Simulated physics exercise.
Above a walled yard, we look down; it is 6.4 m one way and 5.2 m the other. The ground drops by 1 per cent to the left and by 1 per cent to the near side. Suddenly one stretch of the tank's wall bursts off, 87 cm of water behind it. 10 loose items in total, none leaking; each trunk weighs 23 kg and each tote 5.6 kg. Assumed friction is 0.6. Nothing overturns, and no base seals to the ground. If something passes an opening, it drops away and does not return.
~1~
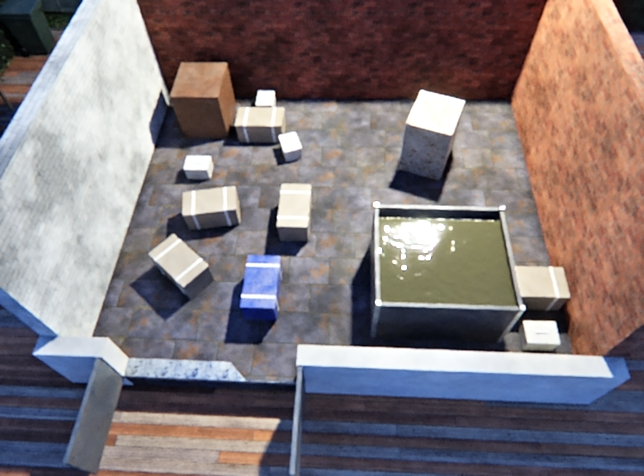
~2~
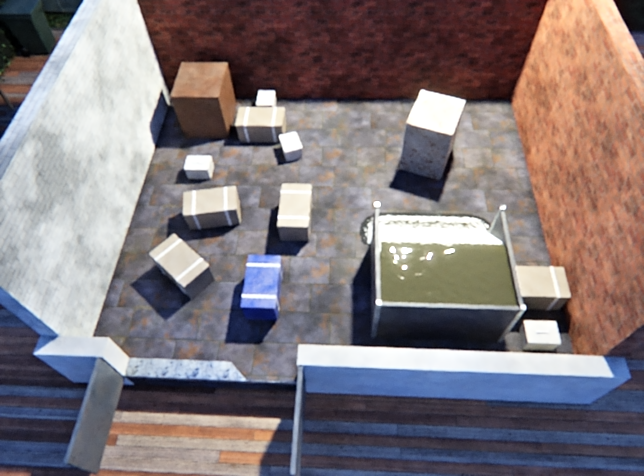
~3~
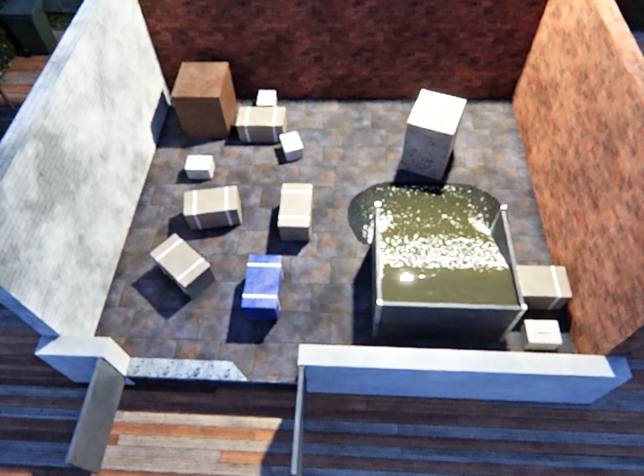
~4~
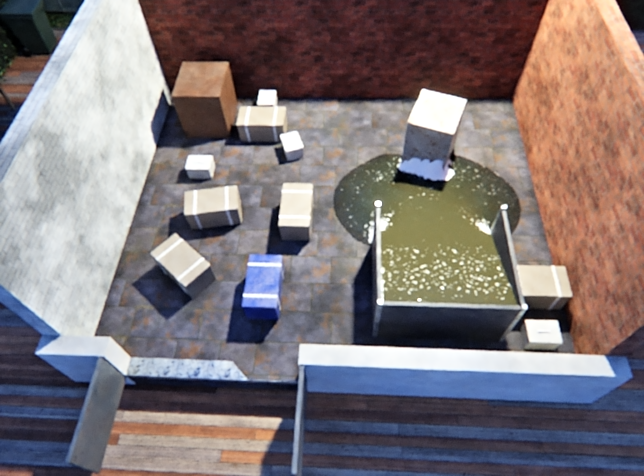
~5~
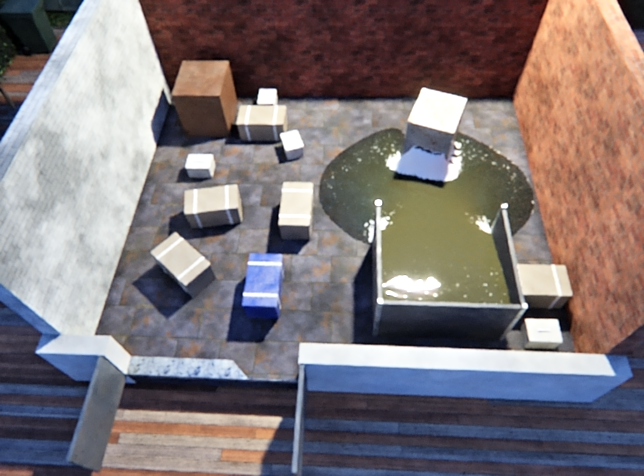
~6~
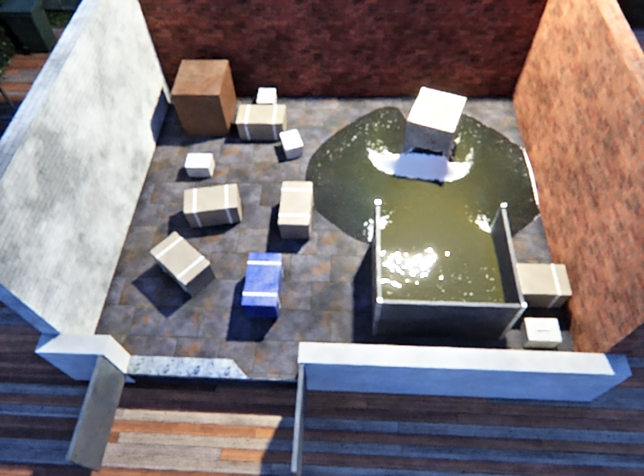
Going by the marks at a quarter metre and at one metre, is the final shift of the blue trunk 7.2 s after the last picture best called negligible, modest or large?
Negligible.
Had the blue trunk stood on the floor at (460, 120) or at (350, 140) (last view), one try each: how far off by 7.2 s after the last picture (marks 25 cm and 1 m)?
Well, the first time it covers a big distance, and the second time it covers a big distance.
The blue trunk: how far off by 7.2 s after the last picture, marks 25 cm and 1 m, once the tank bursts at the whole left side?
Afterwards the blue trunk is carried a long way.
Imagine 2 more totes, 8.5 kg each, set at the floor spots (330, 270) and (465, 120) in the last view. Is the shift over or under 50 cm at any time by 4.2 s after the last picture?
Below the mark, beyond the mark.
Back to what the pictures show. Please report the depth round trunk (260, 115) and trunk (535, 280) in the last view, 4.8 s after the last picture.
I'd estimate 12 cm for the first and 5 cm for the second.
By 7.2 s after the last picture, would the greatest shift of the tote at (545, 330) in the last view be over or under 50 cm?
It stayed inside.
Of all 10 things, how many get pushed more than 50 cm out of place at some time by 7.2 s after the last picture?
I make it 8.
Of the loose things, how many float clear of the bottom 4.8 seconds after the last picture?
3 at that moment.
Then, 0.9 s after the last picture the blue trunk is near (262, 278), 0.0 m from its start, aground; 0 of 10 are out; 1 afloat.
Then, 2.8 s after the last picture the blue trunk is near (262, 278), 0.0 m from its start, aground; 0 of 10 are out; 4 afloat.
Then, 4.8 s after the last picture the blue trunk is near (263, 280), 0.0 m from its start, aground; 1 of 10 are out; 3 afloat.
Then, 7.2 s after the last picture the blue trunk is near (264, 281), 0.0 m from its start, aground; 4 of 10 are out; 2 afloat.
